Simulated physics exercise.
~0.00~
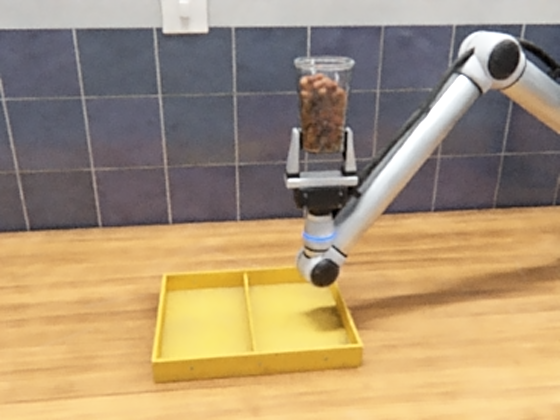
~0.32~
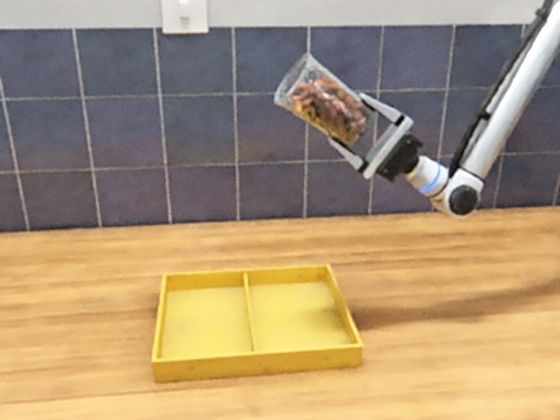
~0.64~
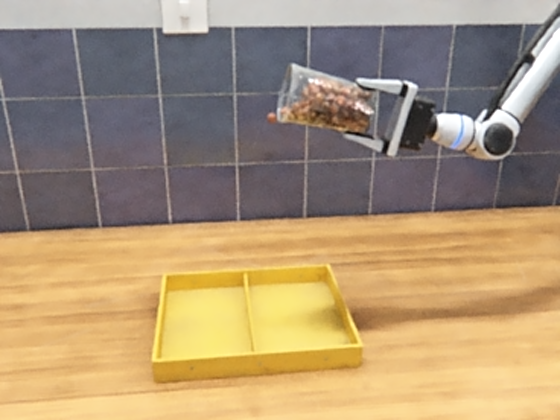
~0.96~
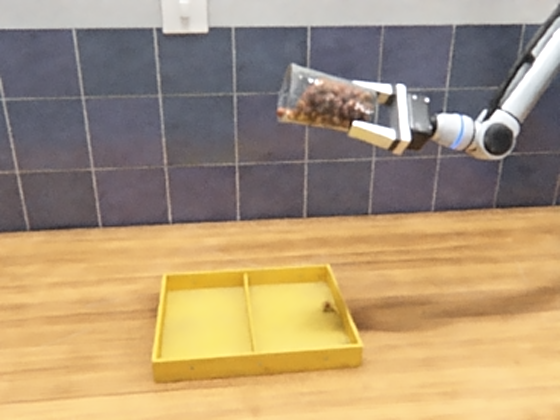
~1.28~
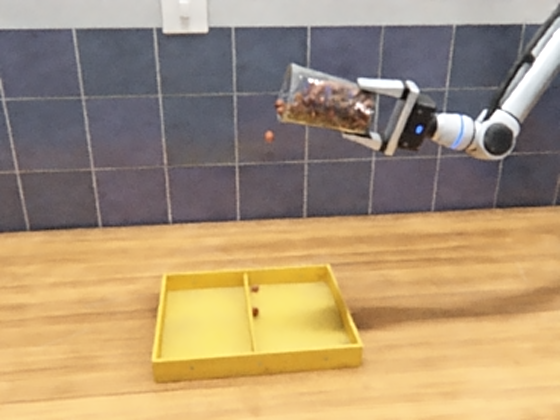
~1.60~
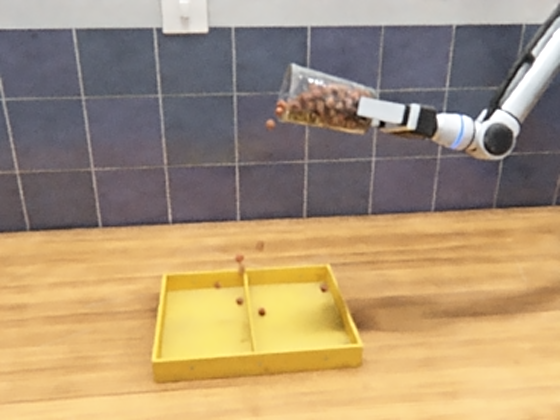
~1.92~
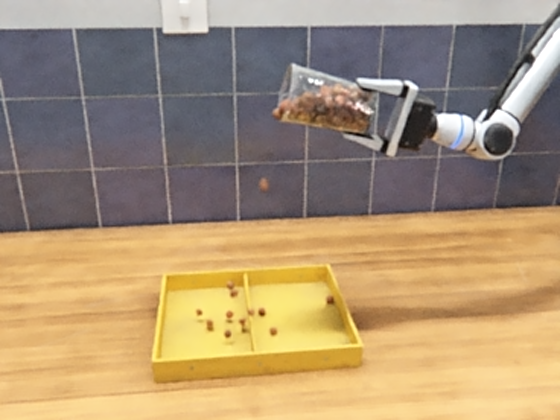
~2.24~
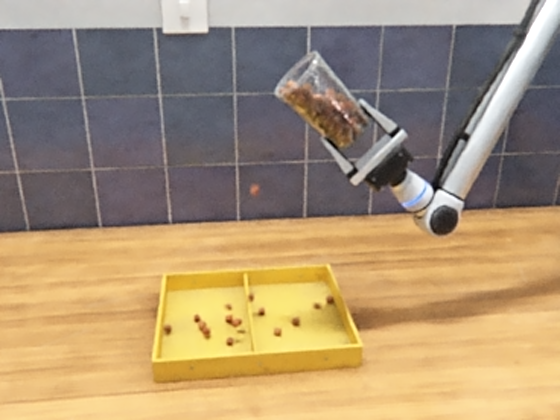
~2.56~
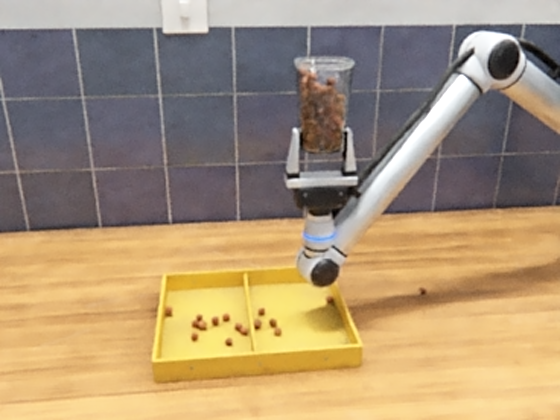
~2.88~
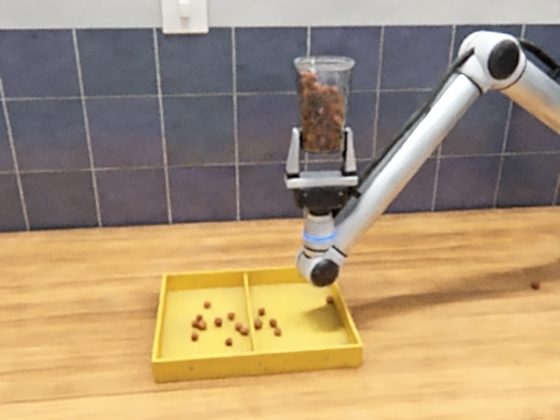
A grey robot arm holds a clear cup of brown hazelnuts upright above a wooden table, seen from a fixed view facing a blue tiled wall. A yellow tray with a dividing wall sits below. The arm swings the cup up to the right and tips it leftward until it lies nearly on its side. As it turns the cup, nuts dribble from the mouth and bounce into both parts of the tray. The arm then rights the cup, still mostly full, leaving more nuts in the left part than the right, while one stray rests on the table at right.
